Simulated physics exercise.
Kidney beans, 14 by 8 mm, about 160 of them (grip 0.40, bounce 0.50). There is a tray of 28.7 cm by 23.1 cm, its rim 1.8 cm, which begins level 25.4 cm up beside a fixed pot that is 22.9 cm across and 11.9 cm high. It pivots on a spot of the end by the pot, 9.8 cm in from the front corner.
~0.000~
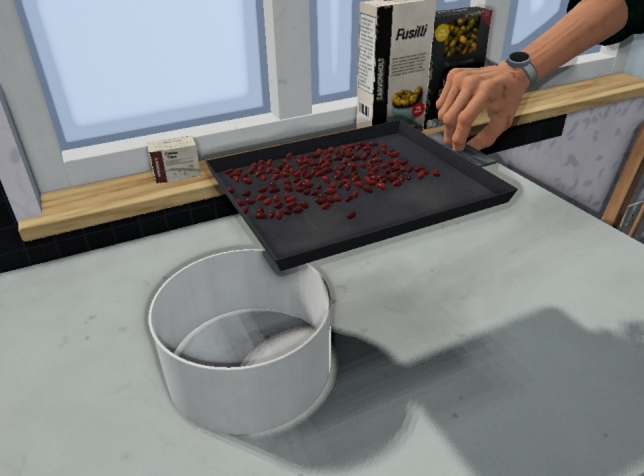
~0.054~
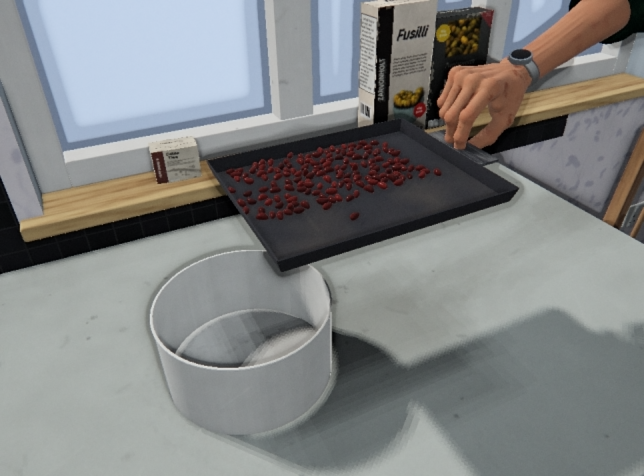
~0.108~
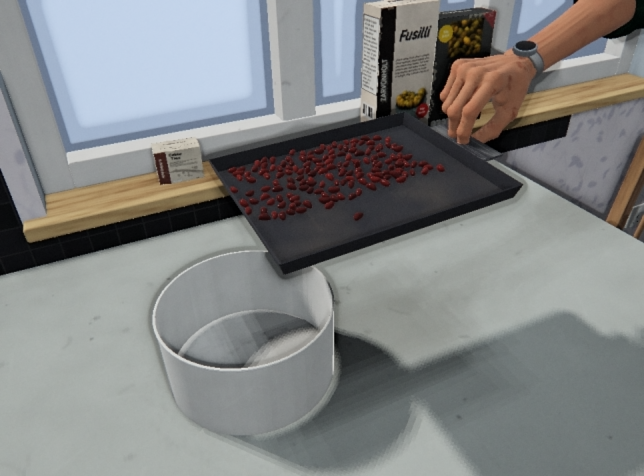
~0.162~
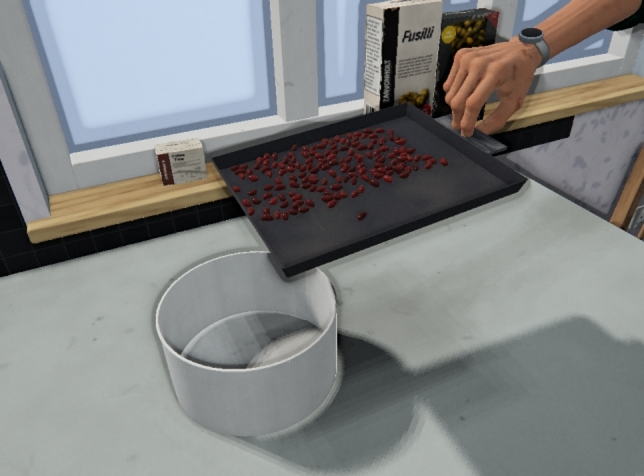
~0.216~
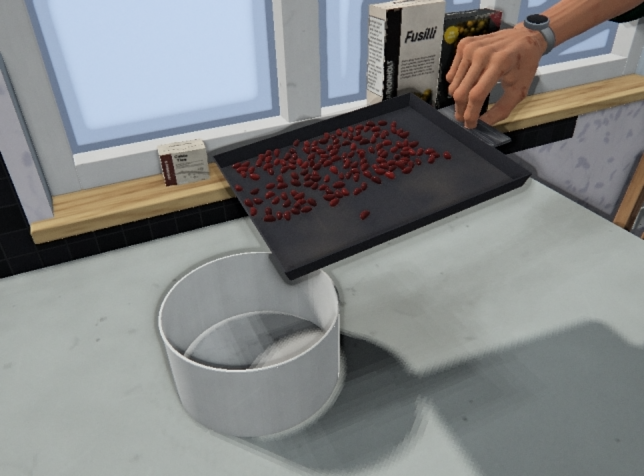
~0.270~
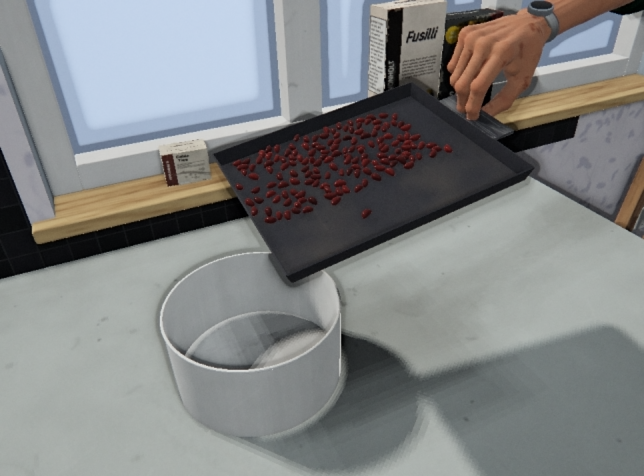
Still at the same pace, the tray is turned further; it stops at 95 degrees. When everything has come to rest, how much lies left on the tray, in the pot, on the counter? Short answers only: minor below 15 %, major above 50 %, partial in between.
Tray: Minor, pot: Partial, counter: Major.
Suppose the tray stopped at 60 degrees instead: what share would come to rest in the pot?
About 0 in a hundred would end up in the pot.
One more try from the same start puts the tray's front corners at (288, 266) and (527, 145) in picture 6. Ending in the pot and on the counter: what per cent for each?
Final per cent - pot 70, counter 30.
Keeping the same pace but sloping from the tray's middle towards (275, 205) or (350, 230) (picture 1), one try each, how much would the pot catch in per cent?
About 90 per cent on the first try and 40 per cent on the second.
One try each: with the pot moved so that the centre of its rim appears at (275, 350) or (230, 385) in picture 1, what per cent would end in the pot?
The shares would be near 100 and 100 per cent respectively.
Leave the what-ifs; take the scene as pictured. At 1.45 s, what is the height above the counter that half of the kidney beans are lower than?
Height: Around 24 cm.
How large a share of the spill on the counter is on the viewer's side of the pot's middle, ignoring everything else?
Estimate: Close to 100 per cent of the pieces.
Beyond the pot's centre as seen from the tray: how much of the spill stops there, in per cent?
Near 60 in a hundred.
After 0.98 s, tilt 51 degrees; the tray holds 90 %, the pot 0 %.
After 1.45 s, tilt 77 degrees; the tray holds 75 %, the pot 0 %.
Then, at 1.99 s, tilt 95 degrees; the tray holds 0 %, the pot 25 %.
By 3.2 s all is still; tray 0 %, pot 25 %, counter 75 %.
